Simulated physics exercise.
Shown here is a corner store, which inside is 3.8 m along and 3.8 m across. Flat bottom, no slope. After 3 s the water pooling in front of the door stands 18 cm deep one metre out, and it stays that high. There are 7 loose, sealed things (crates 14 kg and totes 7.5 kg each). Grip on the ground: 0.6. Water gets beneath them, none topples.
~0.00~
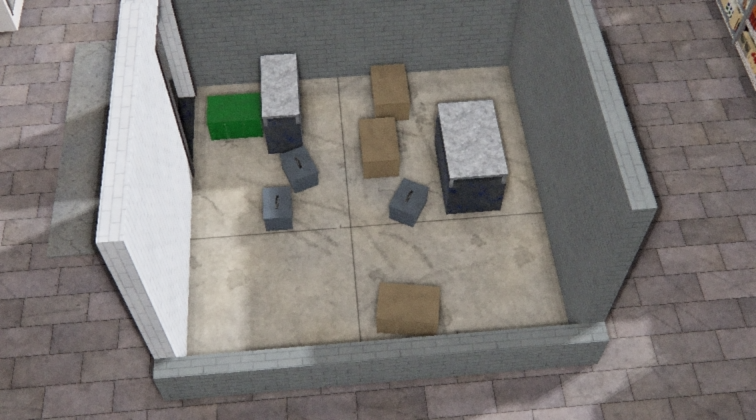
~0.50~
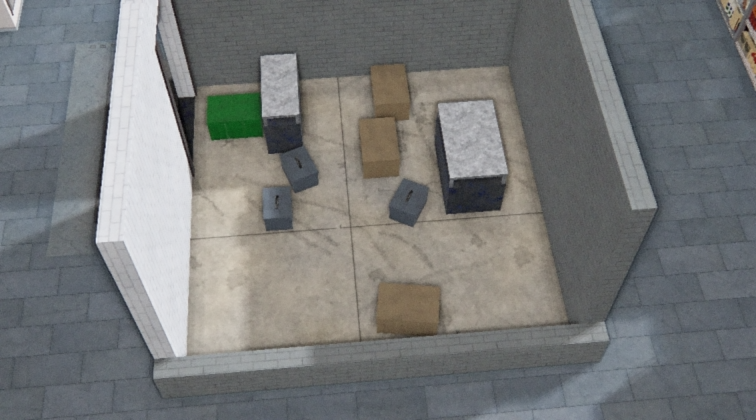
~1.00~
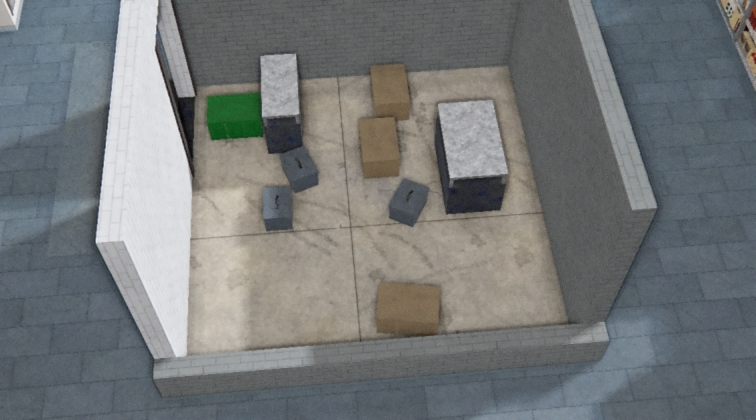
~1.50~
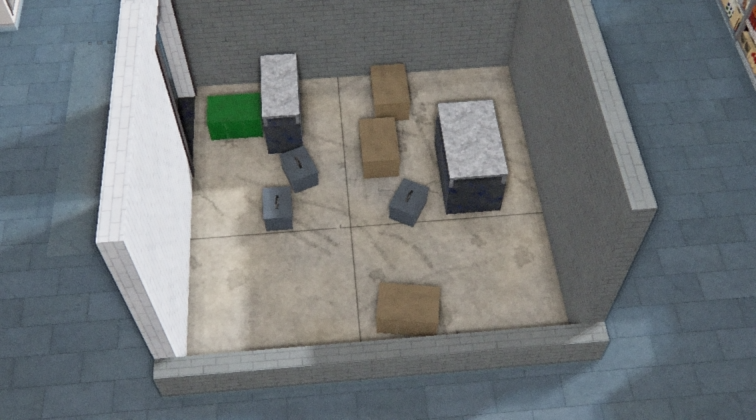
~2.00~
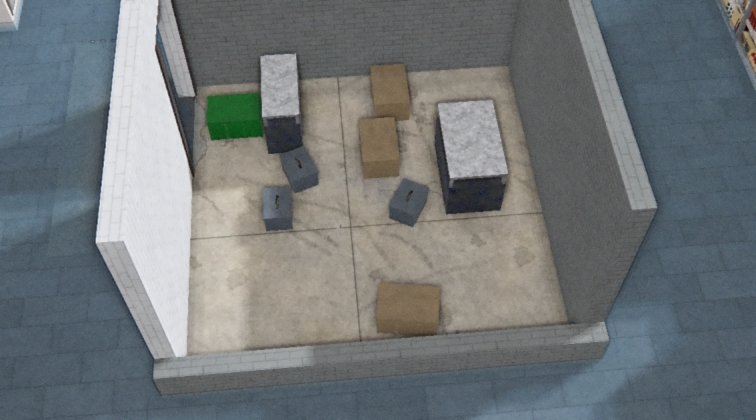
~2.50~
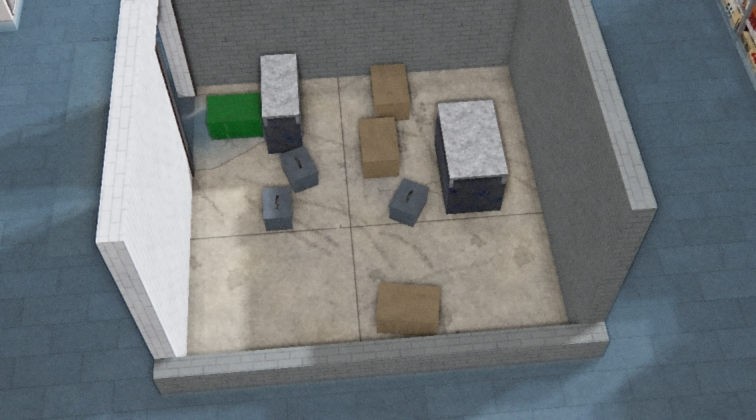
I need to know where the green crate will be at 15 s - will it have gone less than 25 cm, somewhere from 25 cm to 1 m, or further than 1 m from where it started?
My guess: It's a long way from its start.
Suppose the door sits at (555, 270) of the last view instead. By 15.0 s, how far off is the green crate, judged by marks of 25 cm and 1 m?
With that change, the green crate edges a short distance.
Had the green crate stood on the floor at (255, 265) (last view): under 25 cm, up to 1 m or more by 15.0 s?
Outcome - it covers a small distance.
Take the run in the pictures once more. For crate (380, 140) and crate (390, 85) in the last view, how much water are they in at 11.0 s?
Depth approx. 4 cm / 5 cm.
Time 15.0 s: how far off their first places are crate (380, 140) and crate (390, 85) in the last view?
One is off by 60 cm, the other by 5 cm, in the order asked.
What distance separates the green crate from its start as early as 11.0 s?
By that time, close to 300 cm.
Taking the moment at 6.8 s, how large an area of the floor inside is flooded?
Roughly 11.5 m2.
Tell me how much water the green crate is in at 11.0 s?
Close to 9 centimetres.
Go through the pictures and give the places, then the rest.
In the first frame, the green crate at (234, 108) rests on the ground; water covers 0.0 m2; 0 of 7 have shifted.
In the second frame, the green crate at (234, 108) rests on the ground; water covers 0.0 m2; 0 of 7 have shifted.
In the third frame, the green crate at (234, 108) rests on the ground; 0.0 m2 under water; 0 of 7 have shifted.
In the fourth frame, the green crate at (234, 108), on the bottom; 0.0 m2 under water; 0 of 7 have shifted.
In the fifth frame, the green crate at (234, 108), on the bottom; 0.1 m2 under water; 0 of 7 have shifted.
In the sixth frame, the green crate at (234, 108) rests on the ground; 0.4 m2 under water; 0 of 7 have shifted.
After 3.5 s the green crate is near (238, 107), 0.1 m from its start, aground; 0 afloat.
After 6.8 s the green crate is near (257, 223), 1.6 m from its start, aground; 0 afloat.
After 11.0 s the green crate is near (346, 324), 3.0 m from its start, afloat; 3 afloat.
After 15.0 s the green crate is near (486, 275), 3.5 m from its start, afloat; 7 afloat.
